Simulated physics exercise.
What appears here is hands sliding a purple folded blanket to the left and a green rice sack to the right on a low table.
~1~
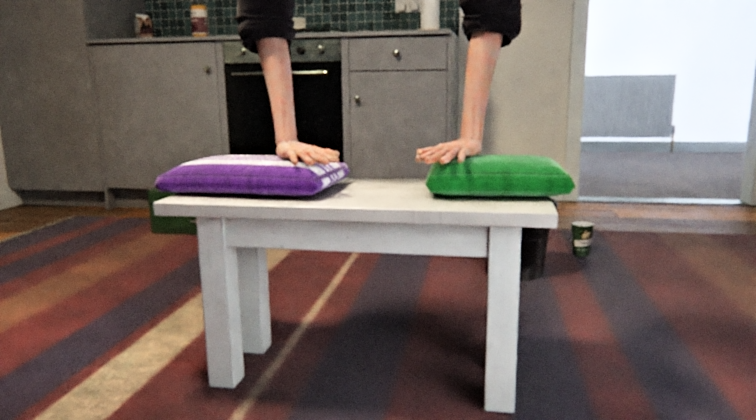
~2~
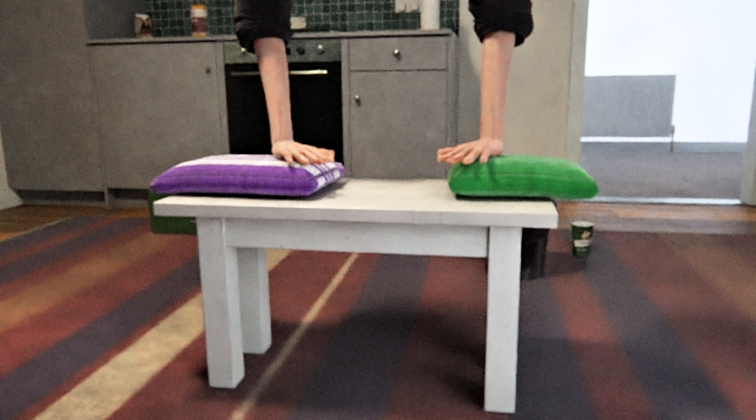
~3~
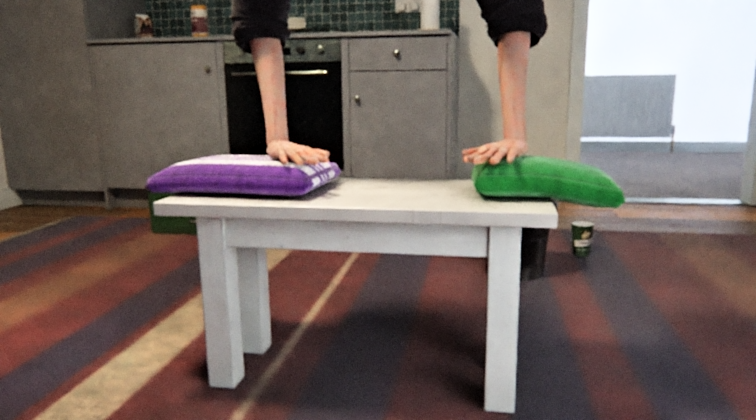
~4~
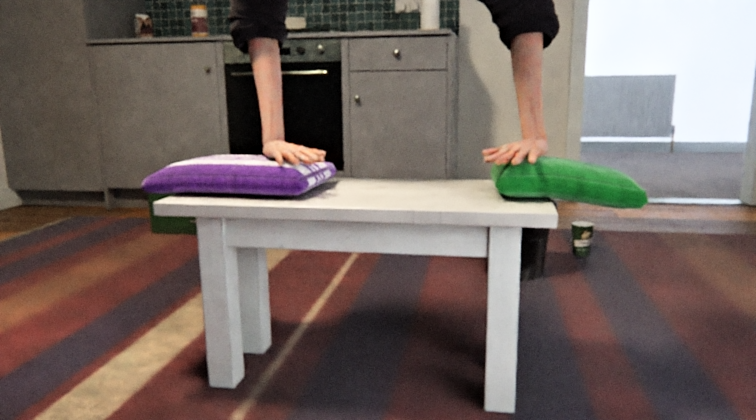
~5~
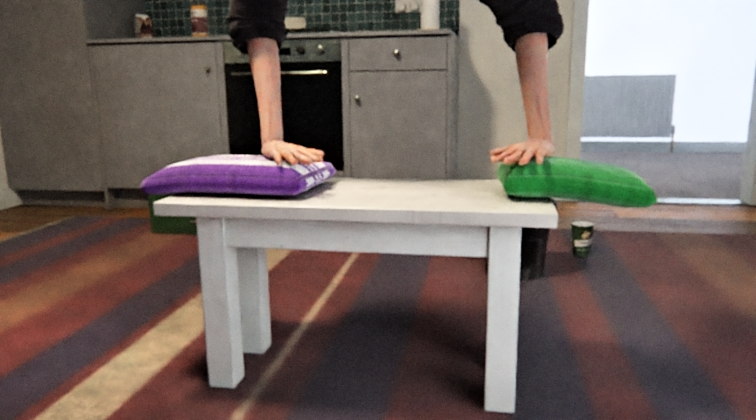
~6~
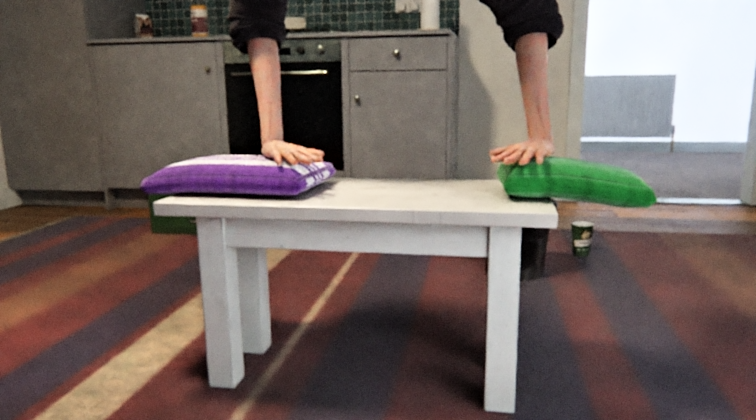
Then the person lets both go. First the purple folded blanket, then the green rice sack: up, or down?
Outcome: The purple folded blanket is still on it; the green rice sack is no longer on it.
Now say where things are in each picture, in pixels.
The first picture shows folded blanket tip (174, 180); rice sack tip (566, 182).
The second picture shows folded blanket tip (170, 181); rice sack tip (588, 187).
The third picture shows folded blanket tip (165, 181); rice sack tip (614, 195).
The fourth picture shows folded blanket tip (161, 182); rice sack tip (635, 196).
The fifth picture shows folded blanket tip (160, 183); rice sack tip (644, 195).
The sixth picture shows folded blanket tip (160, 183), a small part past the edge; rice sack tip (643, 195), well over half past the edge.
Then, 0.34 s on from there, folded blanket as it was left; rice sack falling near (580, 256).
Then, 0.60 s on from there, folded blanket as it was left; rice sack on the floor near (638, 364).
In the end, folded blanket as it was left; rice sack on the floor near (672, 381). The purple folded blanket holds its place and the green rice sack slumps off the end.
